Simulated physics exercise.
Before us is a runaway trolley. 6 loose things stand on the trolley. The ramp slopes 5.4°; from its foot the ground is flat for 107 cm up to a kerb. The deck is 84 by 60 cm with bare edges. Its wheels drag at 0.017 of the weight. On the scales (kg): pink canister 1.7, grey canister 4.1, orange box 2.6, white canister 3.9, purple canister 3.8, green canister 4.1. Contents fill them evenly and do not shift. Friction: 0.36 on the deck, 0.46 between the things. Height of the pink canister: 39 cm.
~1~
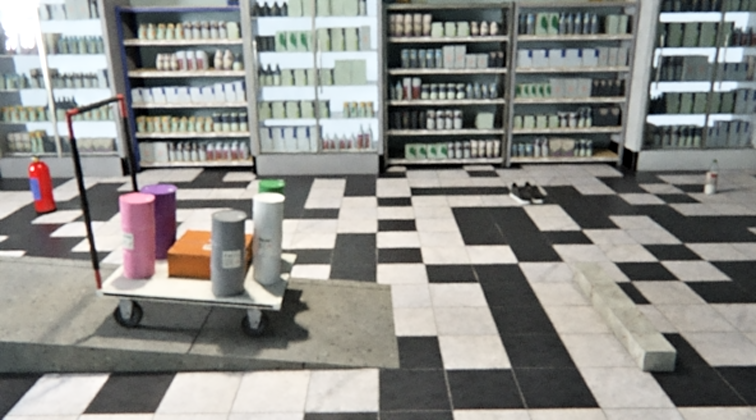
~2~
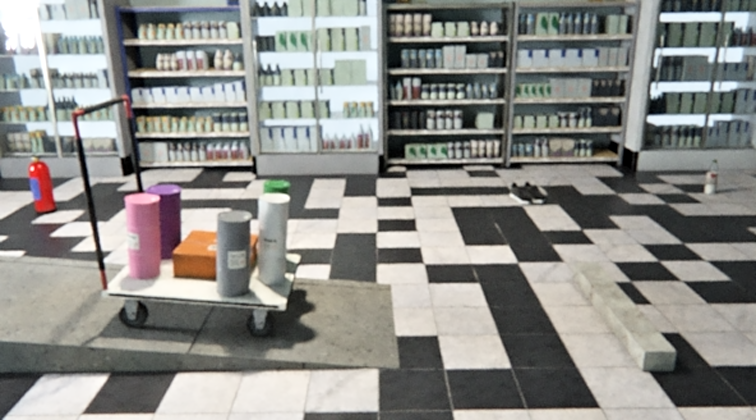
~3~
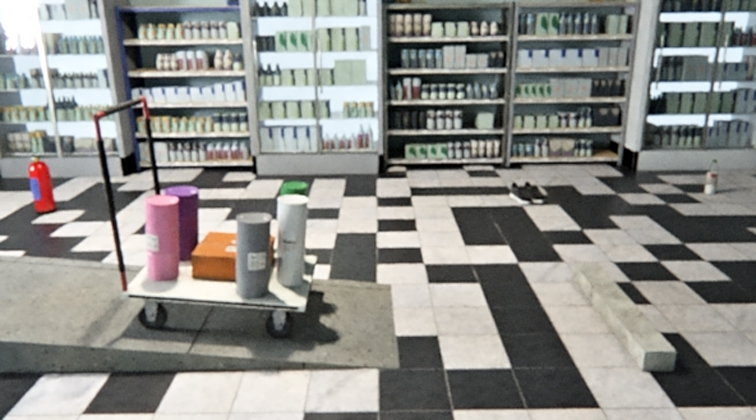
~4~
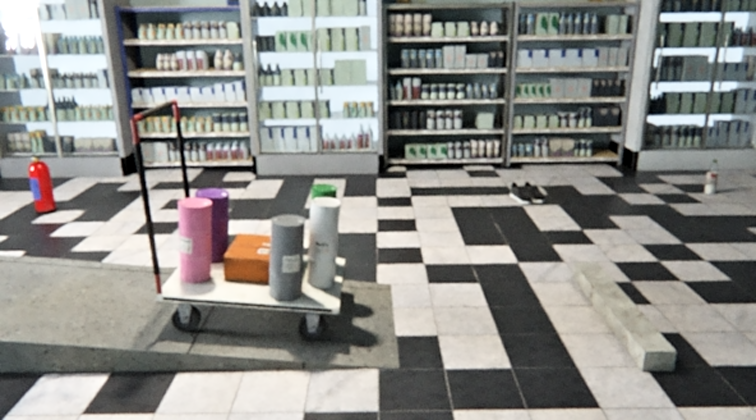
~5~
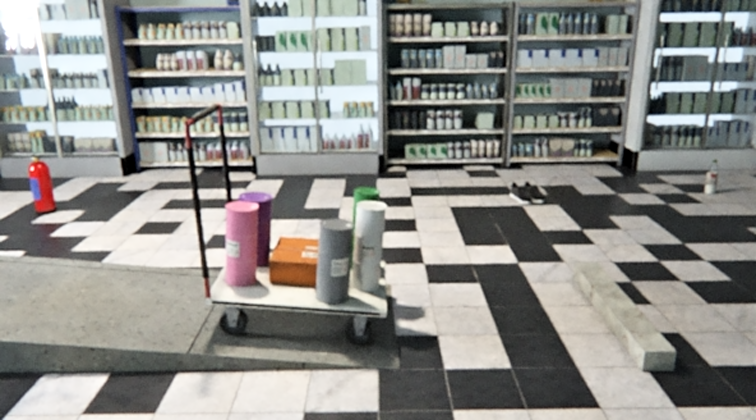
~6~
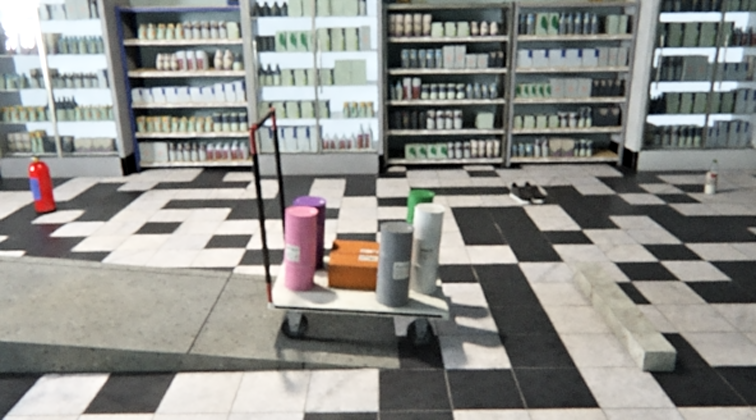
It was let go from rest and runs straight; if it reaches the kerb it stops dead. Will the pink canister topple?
The pink canister is still upright.
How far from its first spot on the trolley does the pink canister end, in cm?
About 14 cm.
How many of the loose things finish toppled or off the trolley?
That comes to 2.
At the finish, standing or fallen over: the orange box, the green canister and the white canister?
The orange box keeps standing; the green canister falls over; the white canister falls over.
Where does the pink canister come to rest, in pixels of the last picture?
Around (512, 255).
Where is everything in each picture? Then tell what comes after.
The first picture shows kerb 166 cm ahead; pink canister (138, 236); grey canister (228, 253).
The second picture shows kerb 164 cm ahead; white canister (273, 239); purple canister (165, 222).
The third picture shows kerb 155 cm ahead; grey canister (253, 255).
The fourth picture shows kerb 139 cm ahead; orange box (266, 258); white canister (323, 243).
The fifth picture shows kerb 117 cm ahead.
The sixth picture shows kerb 88 cm ahead; pink canister (300, 248); grey canister (395, 264).
Then, 0.70 s after the last picture, kerb 9 cm ahead.
Then, 0.90 s after the last picture, trolley at the kerb; pink canister slid 8 cm near (499, 254); green canister slid 8 cm; white canister slid 8 cm.
Then, 1.00 s after the last picture, trolley at the kerb; white canister and green canister now off the trolley; pink canister slid 13 cm near (509, 255); grey canister slid 13 cm.
Then, 1.30 s after the last picture, trolley at the kerb; pink canister slid 15 cm near (512, 255); purple canister slid 15 cm; grey canister slid 15 cm.
At rest, off the trolley and tipped over, white canister and green canister; not toppled but over 10 cm from the start, pink canister, grey canister, orange box and purple canister. Seen from the same camera at the end, pink canister near (512, 255).
